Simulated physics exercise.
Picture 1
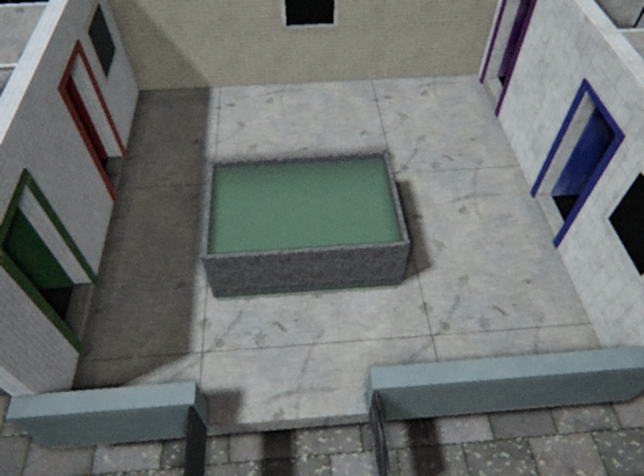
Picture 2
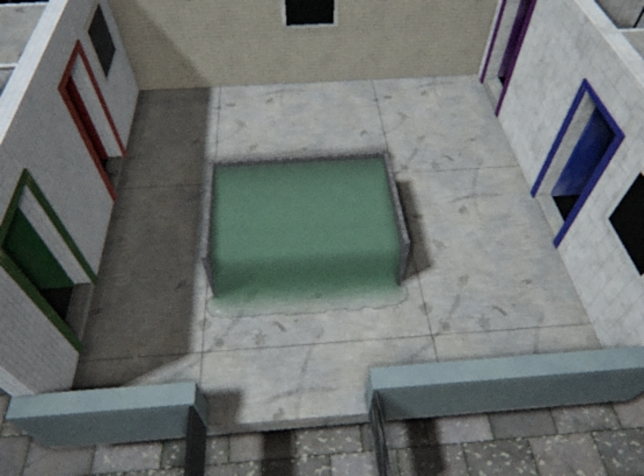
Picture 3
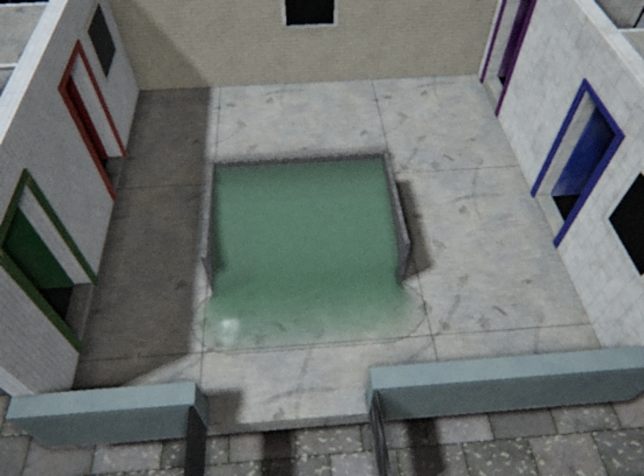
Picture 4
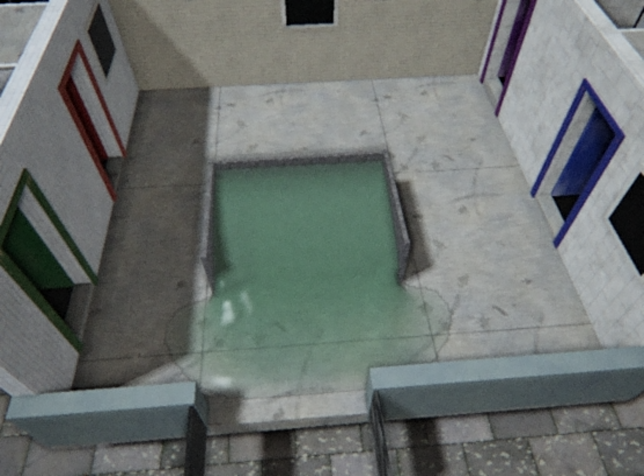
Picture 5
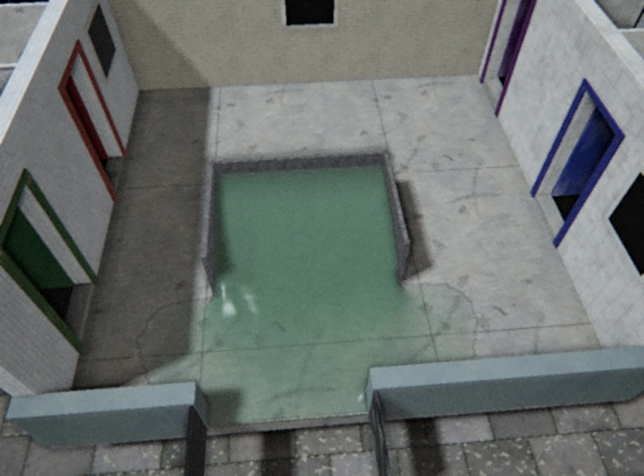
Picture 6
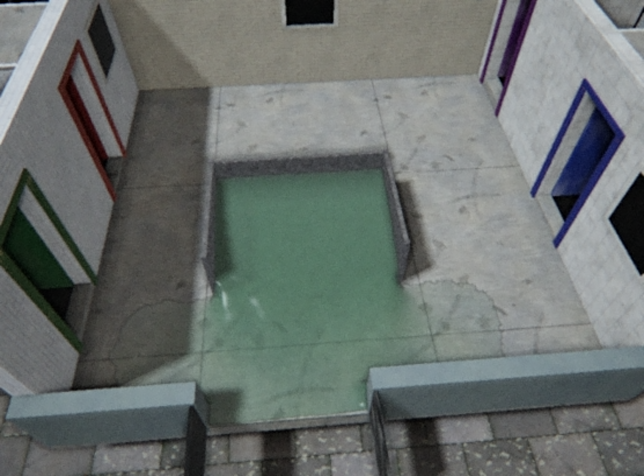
The clip opens on a walled yard with coloured doorways, seen from above, where still green water fills a rectangular tank. The tank's near side gives way and water pours onto the pale floor. It spreads toward the viewer, fanning left and right and reaching the gap in the low front wall.
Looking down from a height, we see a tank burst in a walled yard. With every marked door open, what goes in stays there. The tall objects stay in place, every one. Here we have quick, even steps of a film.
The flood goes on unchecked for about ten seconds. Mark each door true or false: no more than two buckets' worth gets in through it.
Purple door: True, red door: True, blue door: True, green door: True.
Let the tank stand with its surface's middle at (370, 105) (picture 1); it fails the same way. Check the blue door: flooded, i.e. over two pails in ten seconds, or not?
As far as I can tell, blue gets swamped.
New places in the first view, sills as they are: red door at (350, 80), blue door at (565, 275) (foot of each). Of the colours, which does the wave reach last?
My answer: The red-painted one.
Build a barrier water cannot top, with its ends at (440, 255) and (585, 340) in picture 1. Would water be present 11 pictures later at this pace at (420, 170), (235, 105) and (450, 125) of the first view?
Taking the points in turn, they are high and dry, high and dry and high and dry.
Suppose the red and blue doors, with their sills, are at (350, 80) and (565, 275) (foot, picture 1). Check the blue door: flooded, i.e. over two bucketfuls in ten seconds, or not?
I'd say the blue one tops it.
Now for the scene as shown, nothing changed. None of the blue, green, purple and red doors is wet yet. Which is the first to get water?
If you ask me, it's the door marked green.
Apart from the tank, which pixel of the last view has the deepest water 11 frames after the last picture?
Deepest spot: Near (594, 375).
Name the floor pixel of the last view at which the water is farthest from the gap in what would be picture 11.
Best guess: Near (608, 374).
A moment on, water covers 20 % of the floor; the purple door not reached, the red door not reached, the blue door not reached, the green door wet at the sill, nothing in.
Next, water covers 30 % of the floor; the purple door not reached, the red door not reached, the blue door wet at the sill, nothing in, the green door wet at the sill, nothing in.
Then, water covers 55 % of the floor; the purple door wet at the sill, nothing in, the red door wet at the sill, nothing in, the blue door wet at the sill, nothing in, the green door wet at the sill, nothing in.
Later, water covers 90 % of the floor; the purple door wet at the sill, nothing in, the red door wet at the sill, nothing in, the blue door wet at the sill, nothing in, the green door wet at the sill, nothing in.
In the end, water covers 100 % of the floor; the purple door wet at the sill, nothing in, the red door wet at the sill, nothing in, the blue door wet at the sill, nothing in, the green door wet at the sill, nothing in.
